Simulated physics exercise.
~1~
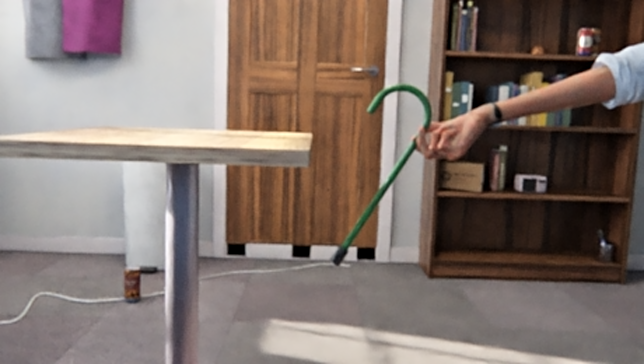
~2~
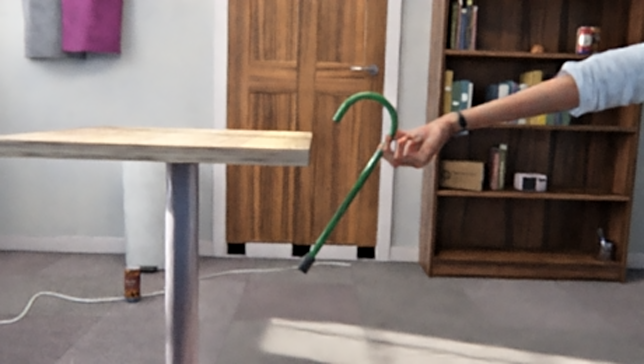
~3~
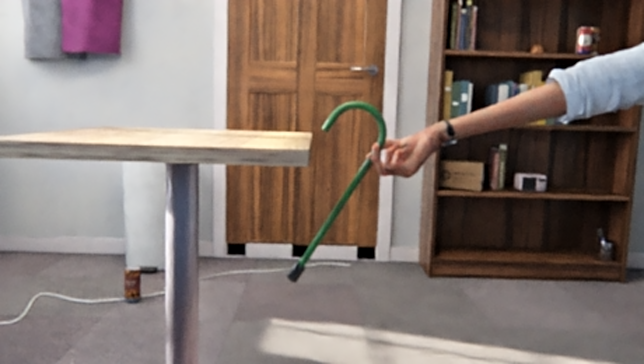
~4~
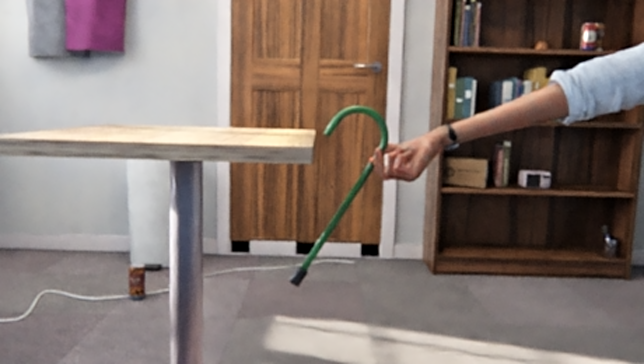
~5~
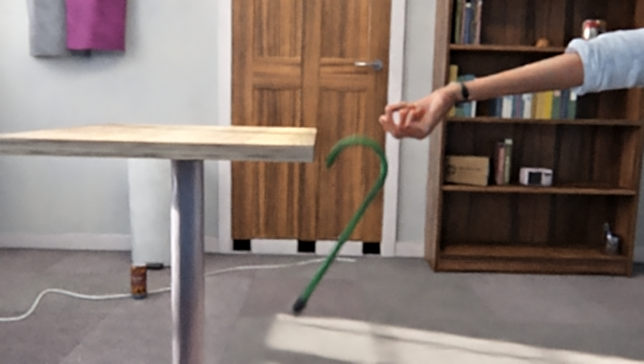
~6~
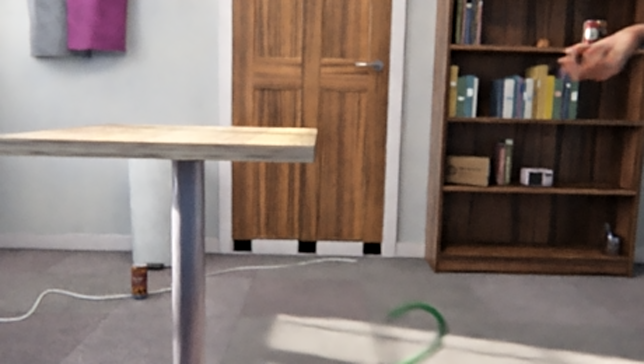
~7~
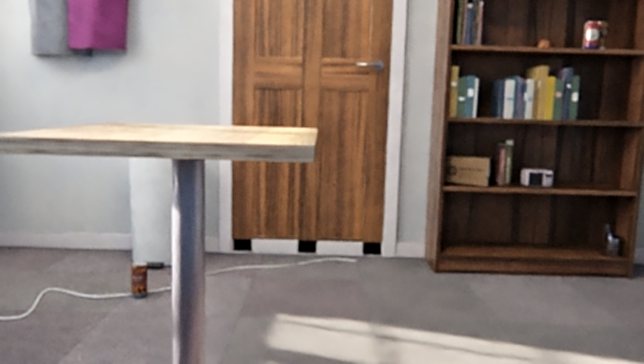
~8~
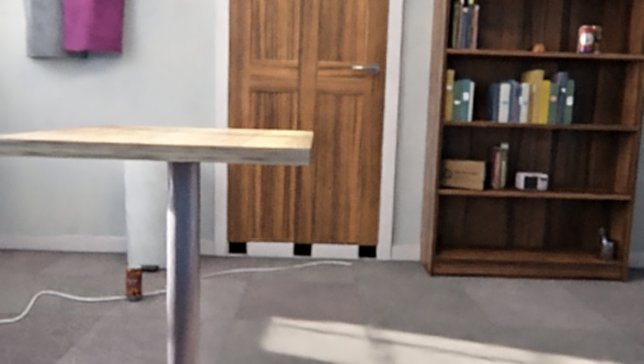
A green cane moves toward a table edge, is released, and drops out of view.
